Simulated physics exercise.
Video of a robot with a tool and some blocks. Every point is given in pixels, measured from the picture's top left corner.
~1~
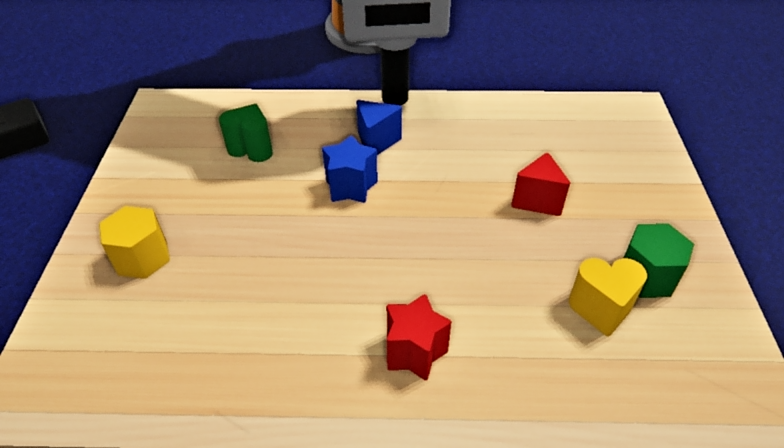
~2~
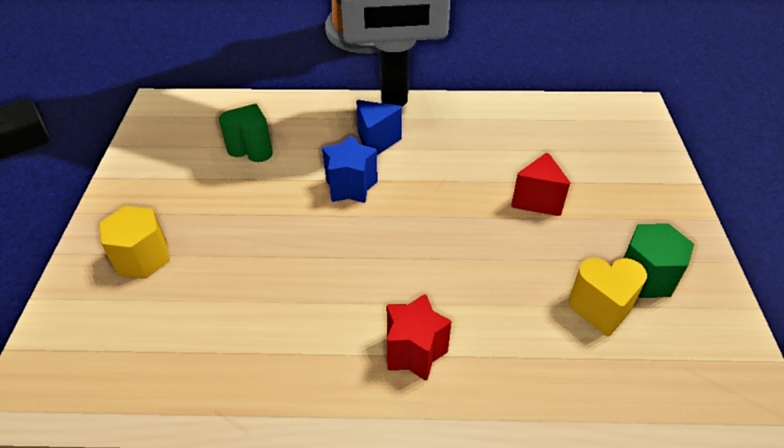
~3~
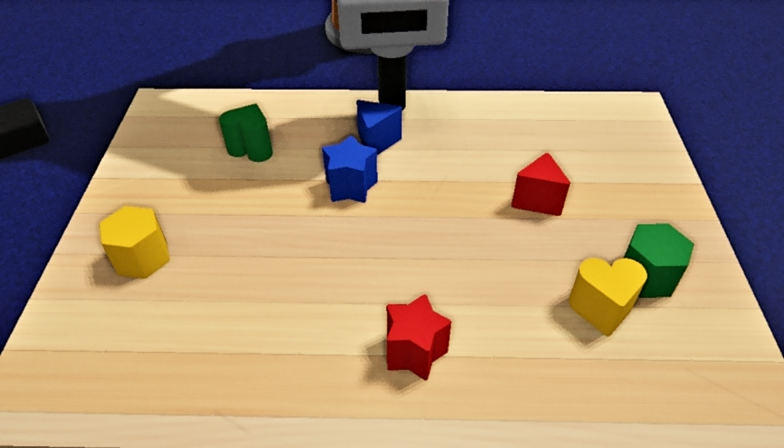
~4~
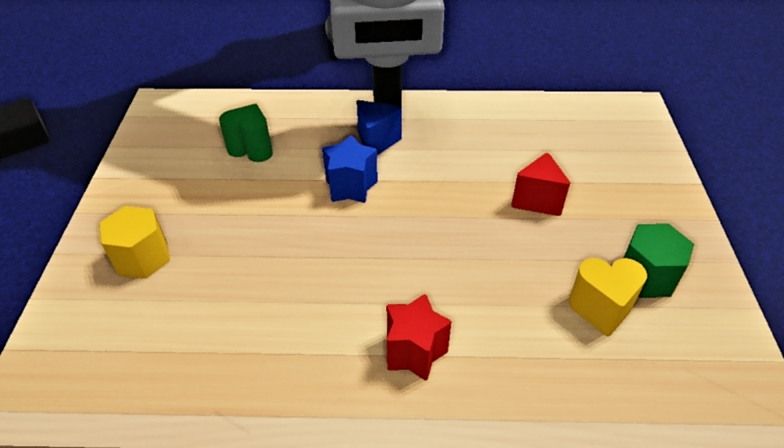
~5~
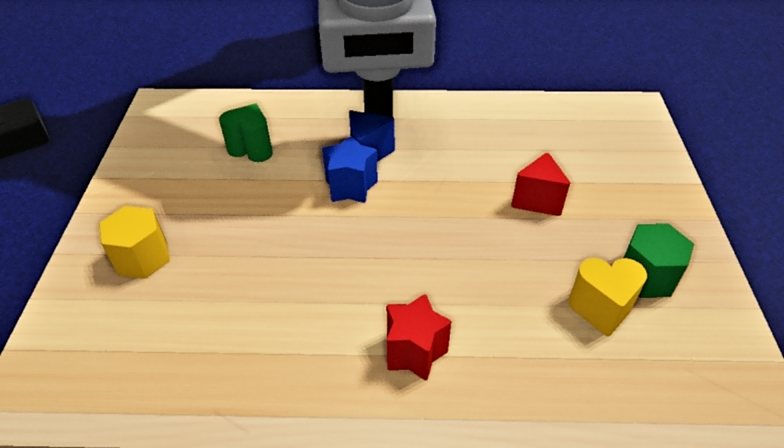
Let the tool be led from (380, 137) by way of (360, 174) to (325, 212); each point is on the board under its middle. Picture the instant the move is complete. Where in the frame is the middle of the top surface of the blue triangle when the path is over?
The point I'd pick in the picture is (314, 203).
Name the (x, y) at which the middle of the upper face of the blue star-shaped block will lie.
The centre of its top face lies at (286, 234).
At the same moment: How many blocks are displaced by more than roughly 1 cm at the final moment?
When the path ends, I think you'll find two blocks out of place by more than 1 cm.
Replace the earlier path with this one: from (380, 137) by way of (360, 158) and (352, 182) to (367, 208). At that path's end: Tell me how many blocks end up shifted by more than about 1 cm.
The number of blocks that move over 1 cm is two.
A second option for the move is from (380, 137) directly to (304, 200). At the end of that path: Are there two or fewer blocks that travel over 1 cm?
Yes
What follows on the original path. One third of the way, tool at (368, 154); blue star-shaped block at (330, 179); blue triangle at (353, 148).
Two thirds of the way, tool at (349, 179); blue star-shaped block at (310, 205), turned 15° clockwise; blue triangle at (337, 176).
At the end, tool at (324, 204); blue star-shaped block at (286, 234); blue triangle at (314, 203), turned 15° anticlockwise.
